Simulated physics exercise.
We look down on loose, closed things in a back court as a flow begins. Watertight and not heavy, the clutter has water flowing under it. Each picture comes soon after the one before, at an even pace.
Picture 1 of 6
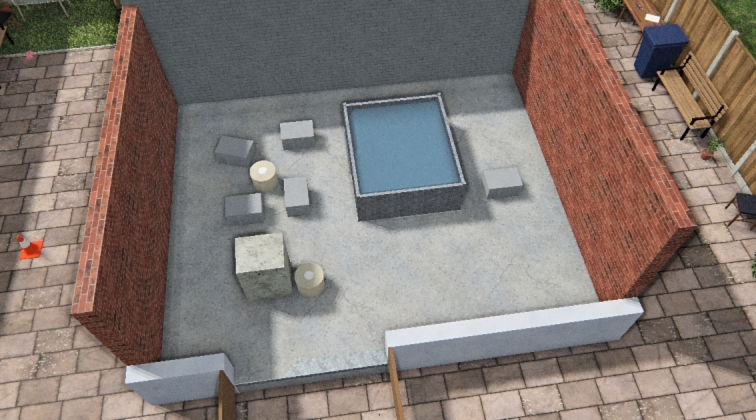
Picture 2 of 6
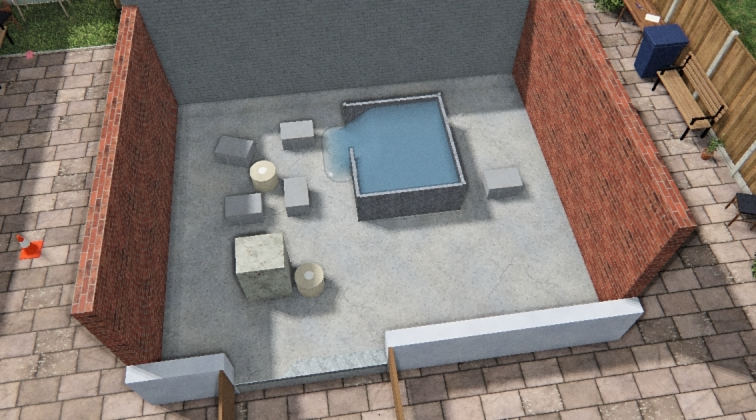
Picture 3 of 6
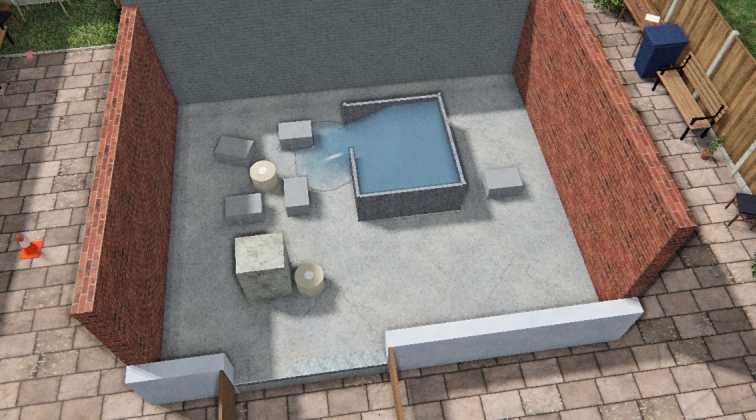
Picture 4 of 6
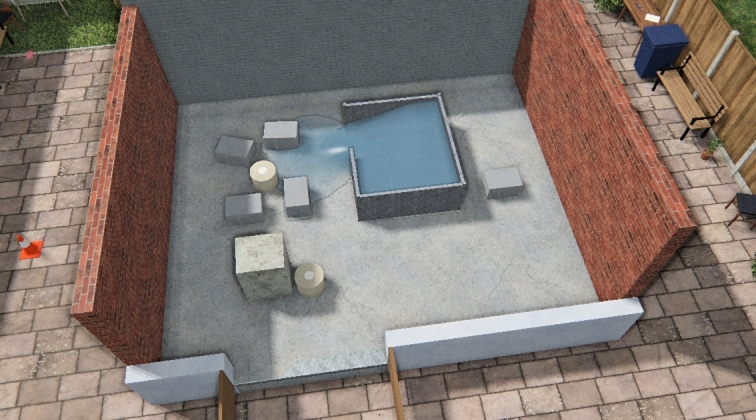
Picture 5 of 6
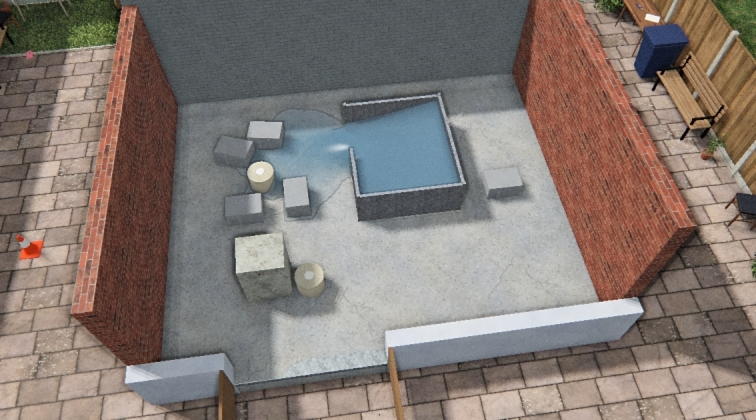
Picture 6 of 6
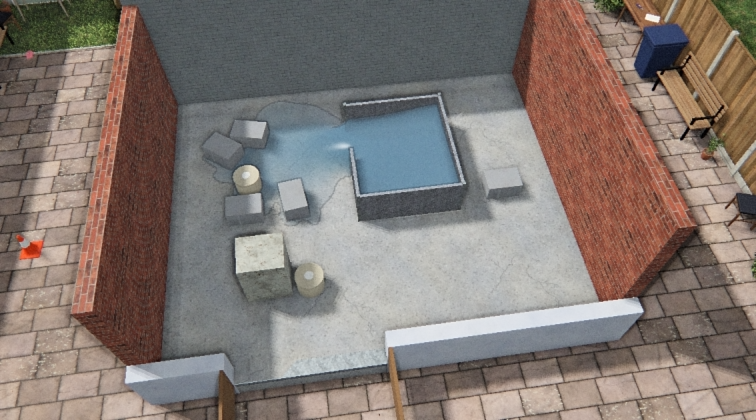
In this clip, water pours from a gap in the left side of a raised pool in a walled courtyard and spreads left, pushing a grey block leftward, then shifting a pale round tub and other nearby blocks slightly.
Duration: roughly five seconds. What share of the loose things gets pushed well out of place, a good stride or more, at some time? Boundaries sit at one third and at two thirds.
The things swept well aside make up two thirds or a bigger part.
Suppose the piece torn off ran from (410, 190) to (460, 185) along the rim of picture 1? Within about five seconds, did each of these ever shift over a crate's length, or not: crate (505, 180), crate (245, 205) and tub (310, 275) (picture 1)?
Went past that, fell short, went past that.
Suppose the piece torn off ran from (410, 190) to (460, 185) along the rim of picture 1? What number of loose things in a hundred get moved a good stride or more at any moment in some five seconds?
Some 30 per cent.
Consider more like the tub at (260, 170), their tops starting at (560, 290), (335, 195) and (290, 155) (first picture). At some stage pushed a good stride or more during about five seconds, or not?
The answers, in order, are remains nearby, remains nearby and displaced a stride.
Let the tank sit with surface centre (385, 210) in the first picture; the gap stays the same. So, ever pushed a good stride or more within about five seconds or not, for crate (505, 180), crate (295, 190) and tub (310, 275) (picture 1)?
One after the other: Never so far, swept aside, no.
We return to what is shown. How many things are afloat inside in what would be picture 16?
Exactly 3 of them.
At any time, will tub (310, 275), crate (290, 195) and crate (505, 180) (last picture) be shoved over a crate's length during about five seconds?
Per object, same order: Less than that / the full distance / less than that.
A moment on, 3 of 7 are well off their spots; 0 afloat.
Next, 5 of 7 are well off their spots; 3 afloat.
Later, 5 of 7 are well off their spots; 2 afloat.
In the end, 5 of 7 are well off their spots, and 5 have been at some point; 3 afloat.
